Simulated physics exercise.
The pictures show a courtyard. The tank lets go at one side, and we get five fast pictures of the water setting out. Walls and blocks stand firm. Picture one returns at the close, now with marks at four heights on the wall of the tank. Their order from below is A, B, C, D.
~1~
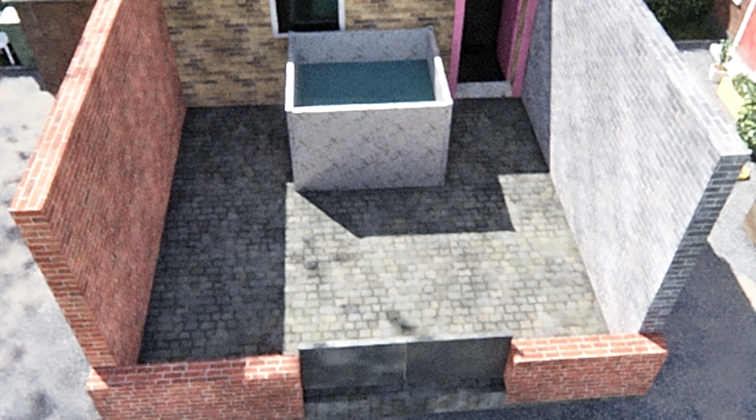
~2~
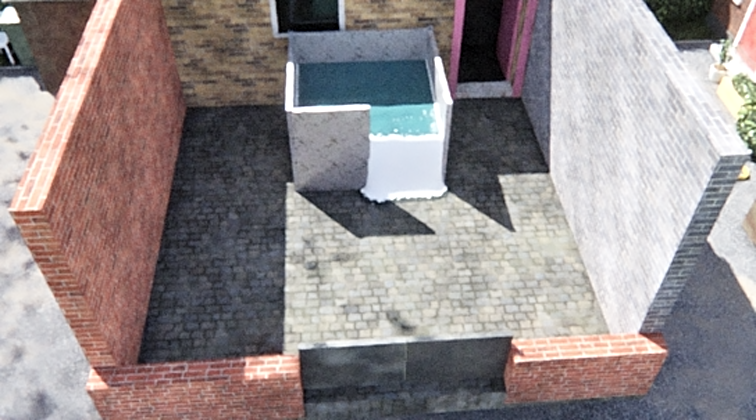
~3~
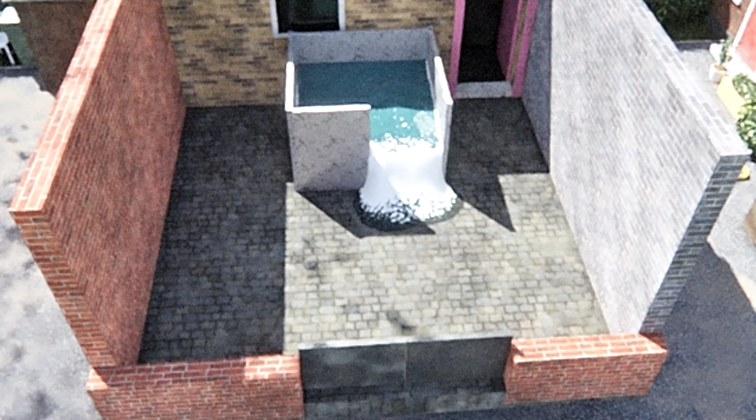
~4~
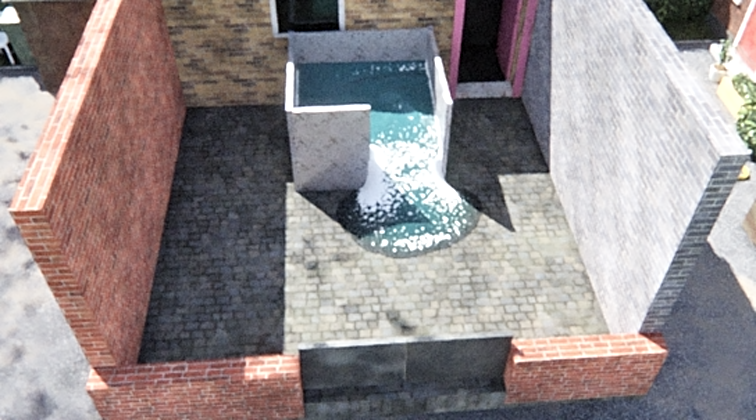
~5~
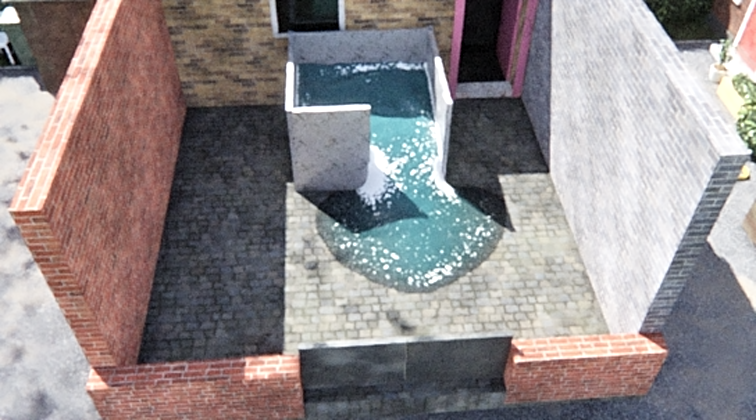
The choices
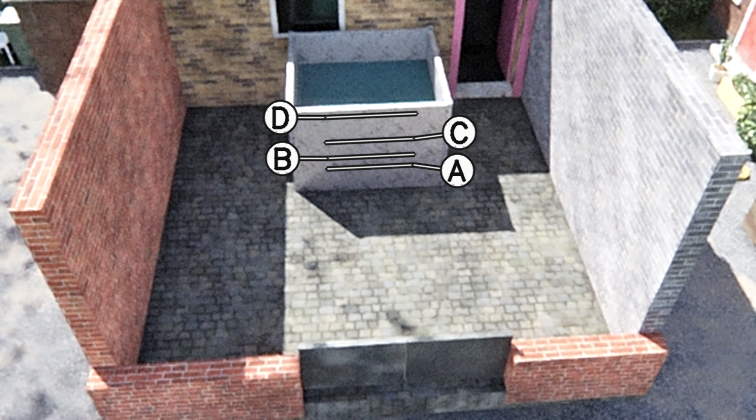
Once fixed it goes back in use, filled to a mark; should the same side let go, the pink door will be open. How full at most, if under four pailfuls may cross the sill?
B is the one.
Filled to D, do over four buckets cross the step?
Yes, it does.
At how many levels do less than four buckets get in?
Two of them.
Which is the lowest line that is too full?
The answer is C.
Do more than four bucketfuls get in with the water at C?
Yes, that goes wrong.
On the marked copy, A at (370, 166); B at (370, 156); C at (370, 140); D at (370, 115); from the bottom up A, B, C, D.
With A, nothing gets over.
With B, a splash gets over, under a bucket.
With C, about 8 bucketfuls get in.
With D, dozens of bucketfuls pour in.
